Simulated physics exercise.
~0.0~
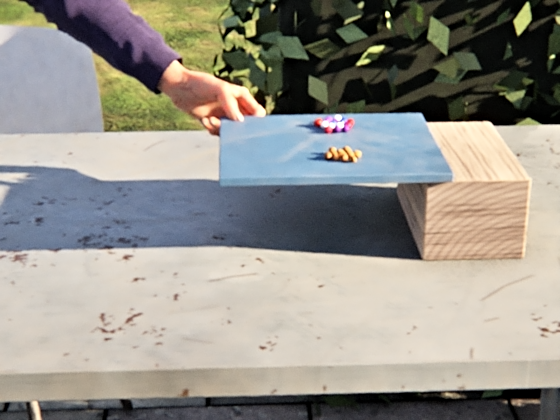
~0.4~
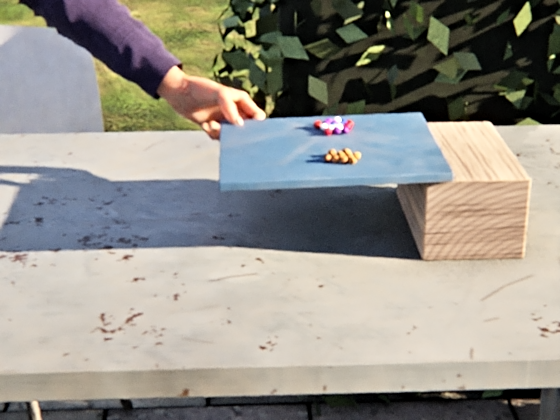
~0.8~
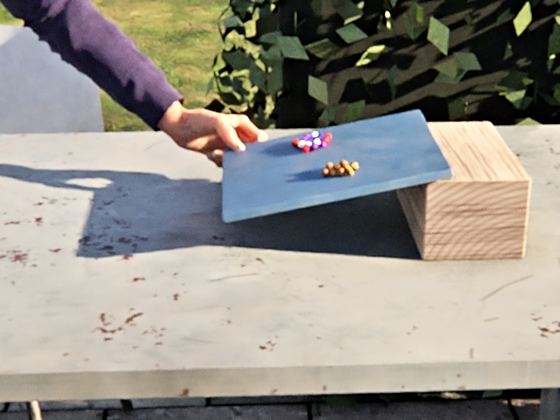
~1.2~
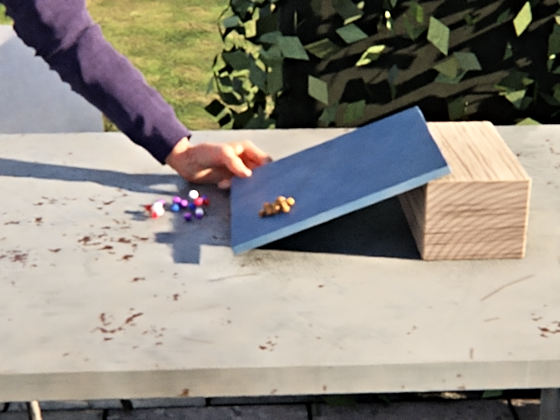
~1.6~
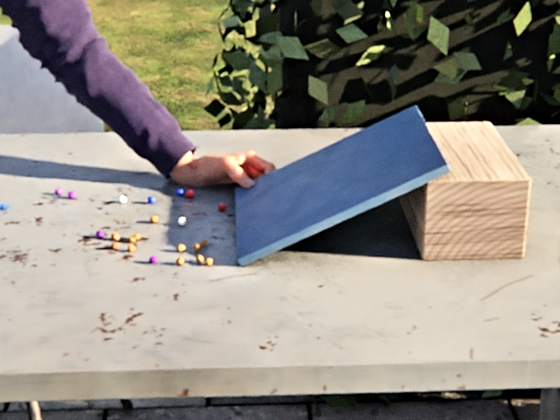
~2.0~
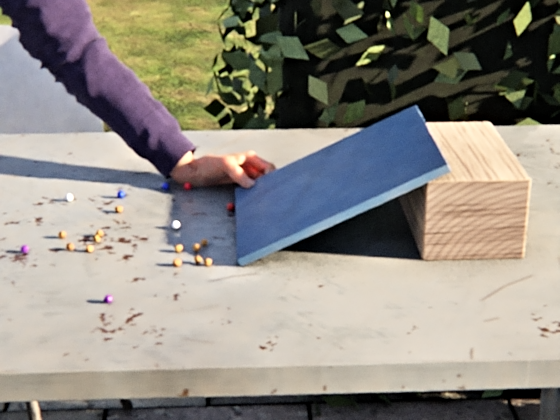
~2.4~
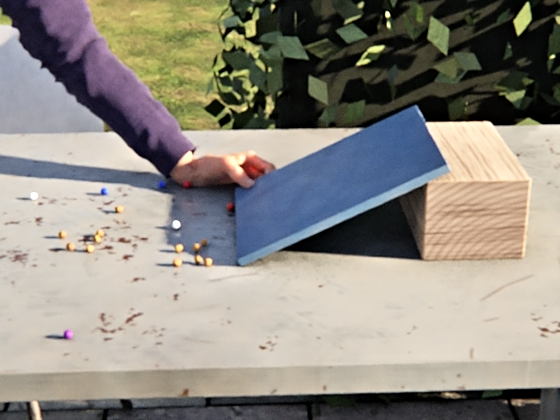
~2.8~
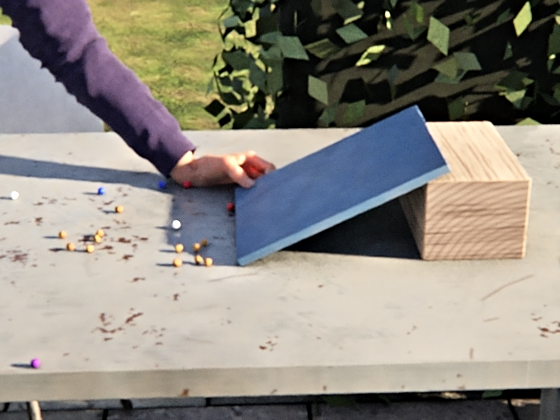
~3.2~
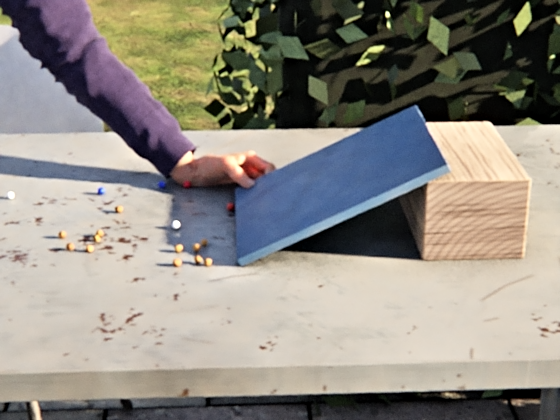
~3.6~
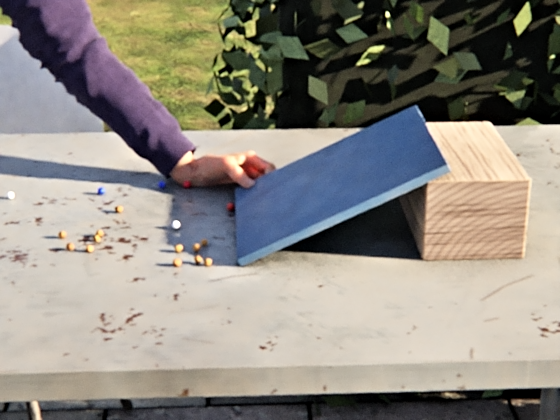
Hand lowering a blue board's left end from a wooden block, colourful beads scattering left farther than the yellowish ones.
